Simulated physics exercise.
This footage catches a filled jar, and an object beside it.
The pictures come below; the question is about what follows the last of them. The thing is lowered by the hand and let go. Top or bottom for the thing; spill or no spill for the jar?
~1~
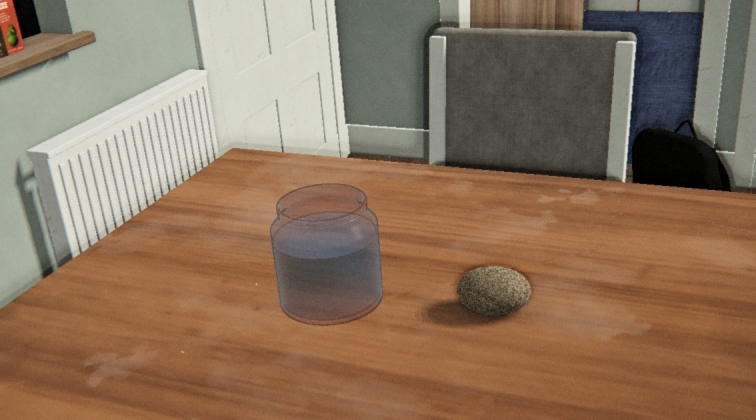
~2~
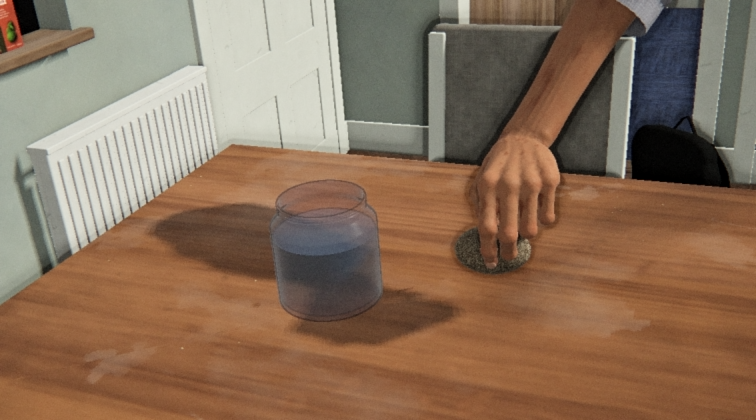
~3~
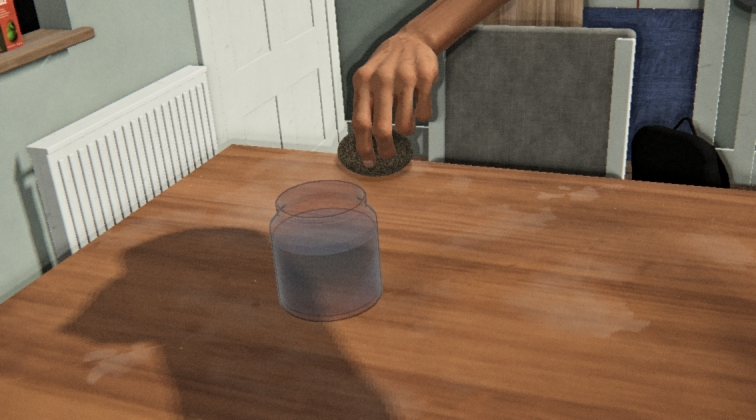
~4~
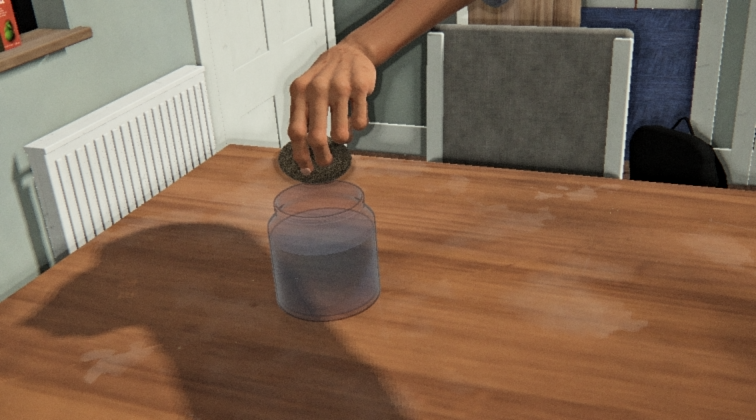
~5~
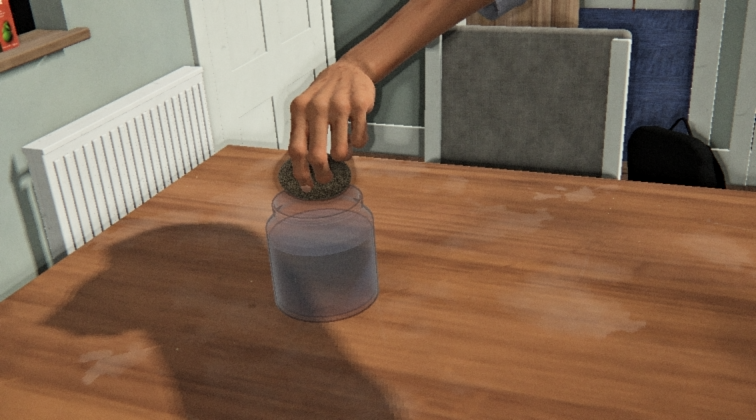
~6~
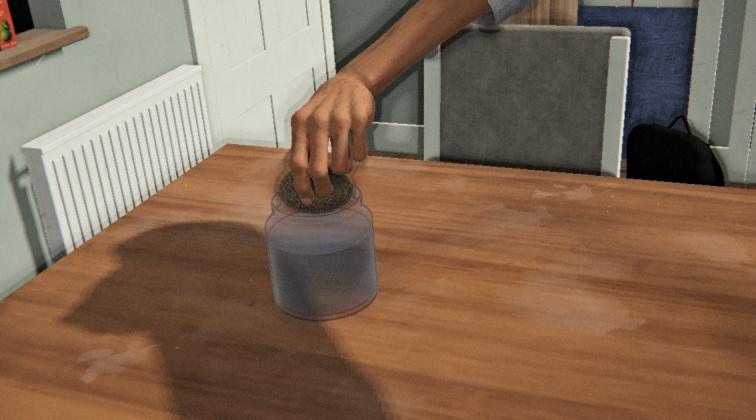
Let go in the water, it does not stay up, and the jar manages without spilling.
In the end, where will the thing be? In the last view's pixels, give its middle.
I'd say somewhere about (324, 269).
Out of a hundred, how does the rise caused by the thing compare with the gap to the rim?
40 %.
Soon after, the stone enters the water; the jar is about two thirds full.
Later, the stone goes on down; the jar is about three quarters full.
In the end, the stone lies on the bottom; the jar is about three quarters full; nothing is spilt.
